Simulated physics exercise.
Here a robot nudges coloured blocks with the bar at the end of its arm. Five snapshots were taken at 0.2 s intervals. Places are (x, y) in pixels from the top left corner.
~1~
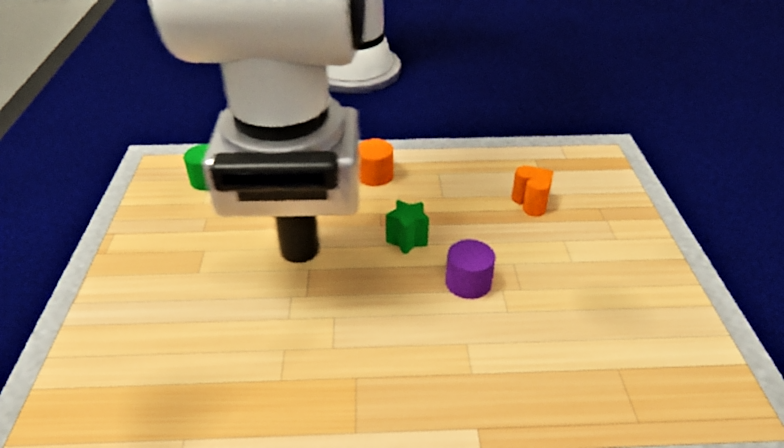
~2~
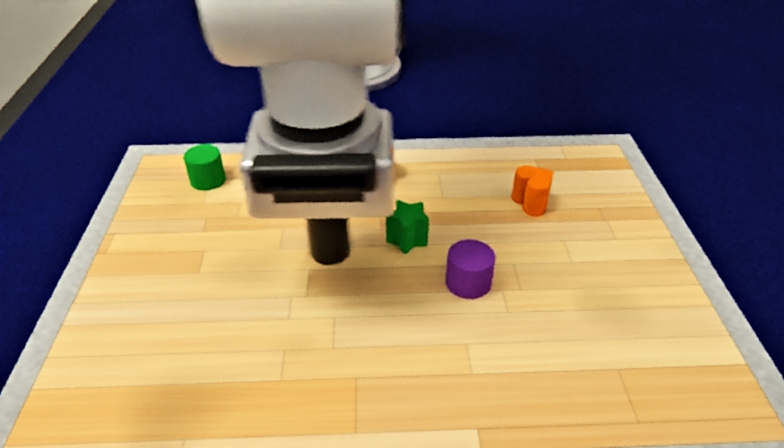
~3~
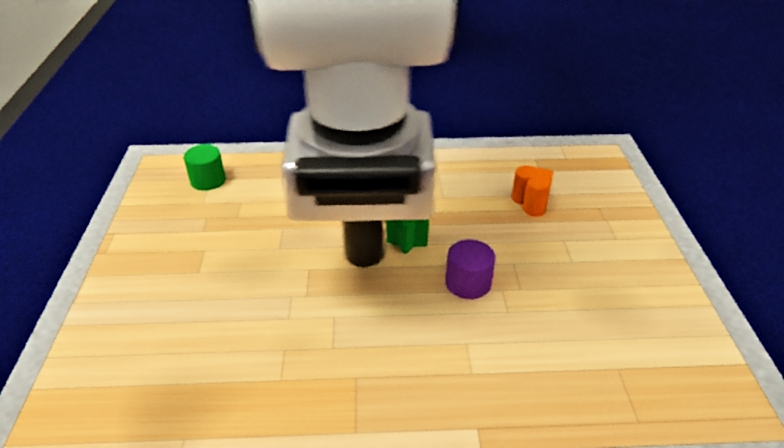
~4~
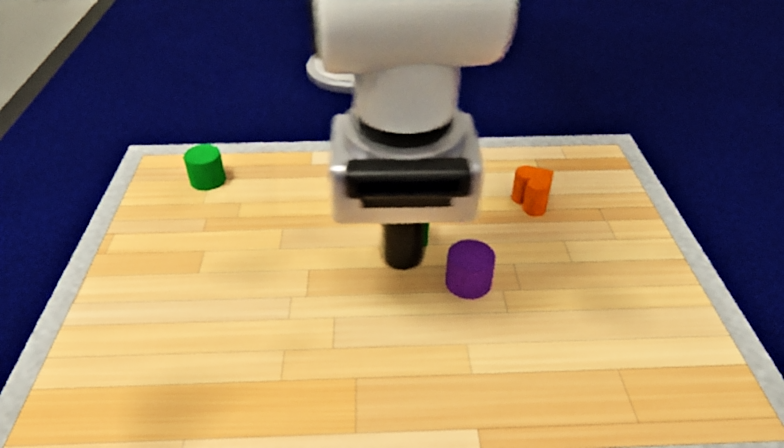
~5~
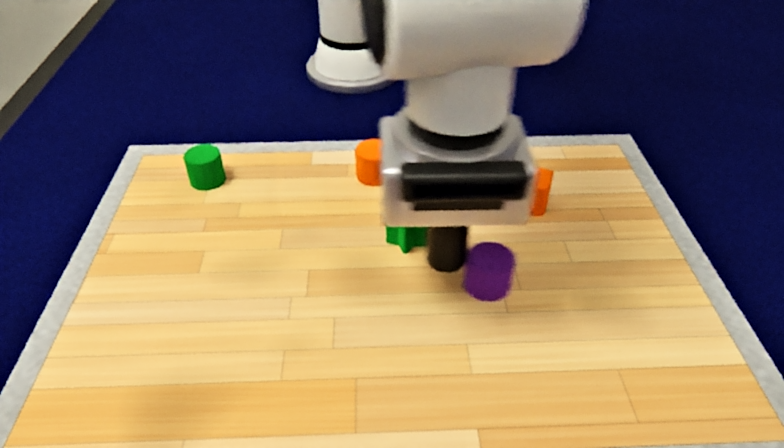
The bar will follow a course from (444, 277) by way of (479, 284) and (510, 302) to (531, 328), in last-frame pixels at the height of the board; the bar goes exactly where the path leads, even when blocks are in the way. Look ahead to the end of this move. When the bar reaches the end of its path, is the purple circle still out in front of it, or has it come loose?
Beside or behind, I predict.
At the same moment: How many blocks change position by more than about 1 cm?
It moves one block.
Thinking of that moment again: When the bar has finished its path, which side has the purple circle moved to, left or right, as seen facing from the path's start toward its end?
Sideways shift: Left.
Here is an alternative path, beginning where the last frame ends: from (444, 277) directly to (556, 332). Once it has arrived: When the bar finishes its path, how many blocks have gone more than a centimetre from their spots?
Only one block.
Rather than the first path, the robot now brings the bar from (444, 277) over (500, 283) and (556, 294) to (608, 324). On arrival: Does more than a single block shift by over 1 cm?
No, that is not what happens.
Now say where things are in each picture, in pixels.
The first picture shows bar's lower end (300, 250); green star (408, 211); purple circle (472, 254).
The second picture shows bar (330, 252); blocks still.
The third picture shows bar (365, 254); blocks still.
The fourth picture shows bar (403, 256); blocks still.
The fifth picture shows bar (446, 259); green star hidden; purple circle (491, 256).
The first path, step by step. One third of the way, bar (484, 267); purple circle (531, 263).
Two thirds of the way, bar (515, 285); purple circle (562, 272).
At the end, bar (535, 310); green star still; purple circle (569, 275).
